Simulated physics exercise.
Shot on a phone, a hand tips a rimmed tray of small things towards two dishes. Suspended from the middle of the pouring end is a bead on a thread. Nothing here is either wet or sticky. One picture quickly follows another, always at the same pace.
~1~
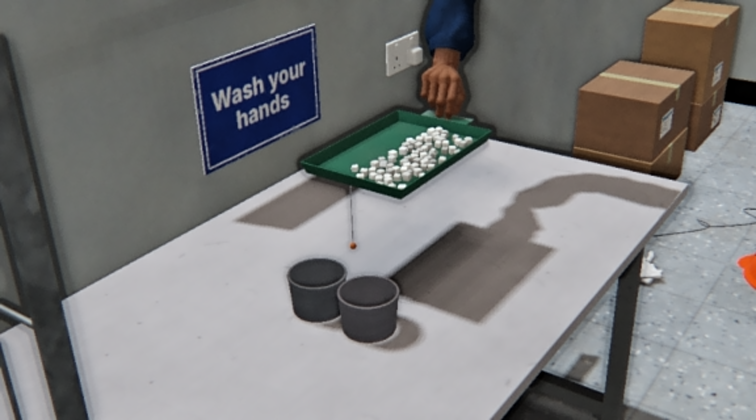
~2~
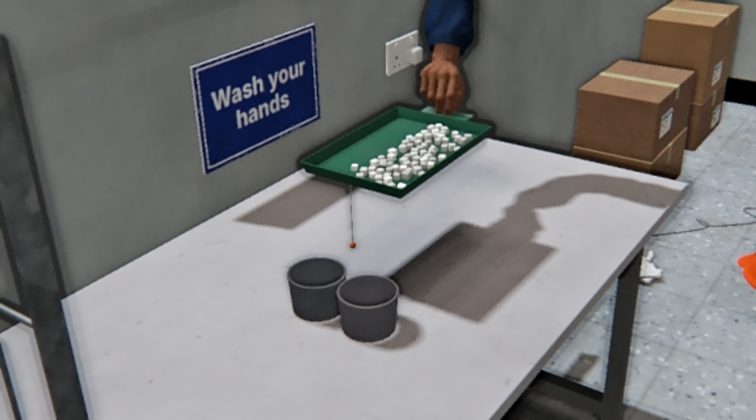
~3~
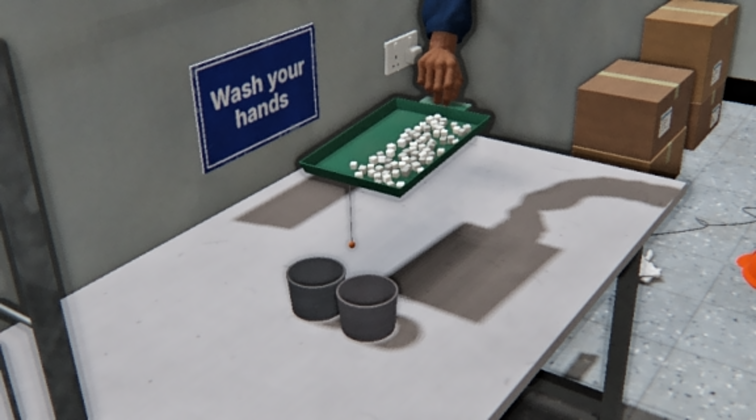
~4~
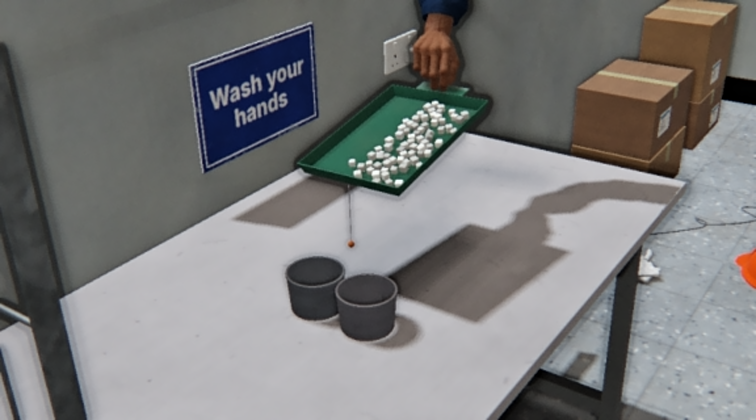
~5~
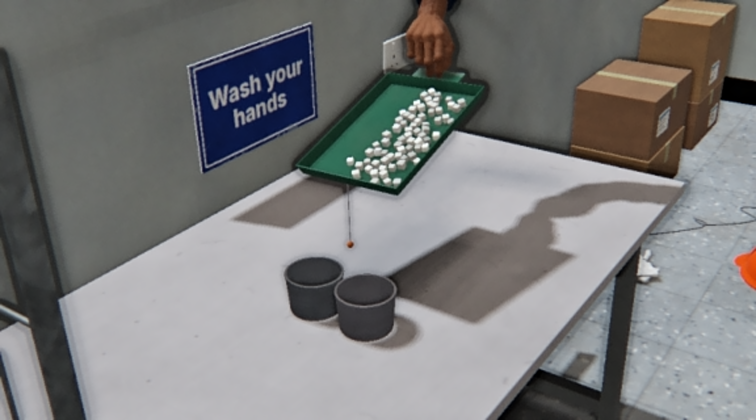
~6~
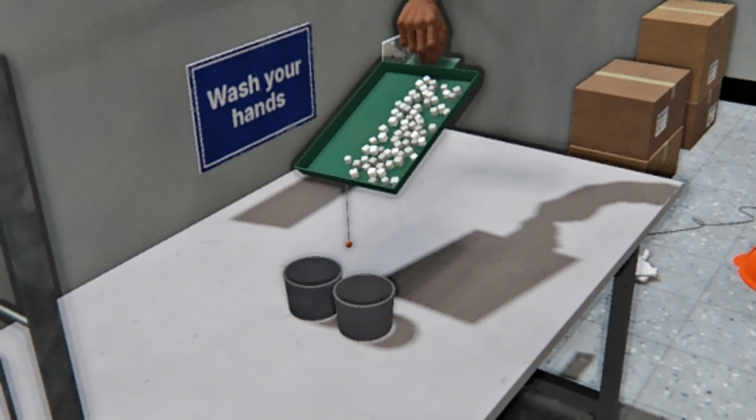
A green rimmed tray of small white cubes is held above a pale table beside a grey wall, seen from above and at an angle. A blue "Wash your hands" sign hangs left, two dark dishes stand below near a small orange bead on a thread, and brown boxes sit right. The blue-sleeved hand steadily raises the tray's far end, tilting it towards the dishes, while the view barely shifts.
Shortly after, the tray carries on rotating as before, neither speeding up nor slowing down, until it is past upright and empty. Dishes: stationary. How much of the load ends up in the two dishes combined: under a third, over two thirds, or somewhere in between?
Lands mid-range.
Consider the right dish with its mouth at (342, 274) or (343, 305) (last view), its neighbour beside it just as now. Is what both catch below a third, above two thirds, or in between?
One: More than two thirds. Two: Less than a third.
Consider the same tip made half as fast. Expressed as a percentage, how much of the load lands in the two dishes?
Share: Roughly 60%.
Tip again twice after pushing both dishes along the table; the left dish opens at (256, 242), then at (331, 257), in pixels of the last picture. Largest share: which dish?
Trial 1: The one on the right side. Trial 2: The one on the left side.
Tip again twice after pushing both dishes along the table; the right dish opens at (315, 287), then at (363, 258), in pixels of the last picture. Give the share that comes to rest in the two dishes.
It would be near 10 per cent first and near 20 per cent second.
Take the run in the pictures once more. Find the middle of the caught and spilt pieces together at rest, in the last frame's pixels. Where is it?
At about (306, 299), give or take.
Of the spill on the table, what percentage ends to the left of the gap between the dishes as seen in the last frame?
Share on the left: Near 90 %.
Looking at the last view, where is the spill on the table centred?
My estimate puts the centre near (271, 284).
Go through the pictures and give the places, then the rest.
The first frame shows corners of the pouring end (306, 161) and (401, 187), level; middle of the load (415, 158), sugar cubes; left dish (300, 300); right dish (351, 320); bead on its thread (353, 246).
The second frame shows corners of the pouring end (305, 161) and (400, 187), level; middle of the load (414, 155).
The third frame shows corners of the pouring end (304, 162) and (399, 186), tipped barely, lowest at the left corner; middle of the load (413, 150).
The fourth frame shows corners of the pouring end (302, 162) and (397, 185), tipped a little, lowest at the left corner; middle of the load (411, 143).
The fifth frame shows corners of the pouring end (301, 164) and (395, 185), tipped clearly, lowest at the left corner; middle of the load (409, 136).
The sixth frame shows corners of the pouring end (299, 165) and (393, 185), tipped clearly, lowest at the left corner; middle of the load (405, 130); left dish (296, 299); right dish (347, 318).
Just after the last frame, tray tipped steeply; almost all on the tray; about a tenth in the air.
A moment on, tray tipped past a quarter turn; about a tenth on the tray; about a tenth in the right dish; about a tenth in the left dish; roughly a third outside both; roughly a third in the air.
Further on, tray tipped past a quarter turn; roughly a quarter in the right dish; roughly a third in the left dish; roughly half outside both.
When it is over, tray tipped past a quarter turn; roughly a quarter in the right dish; roughly a third in the left dish; roughly half outside both.
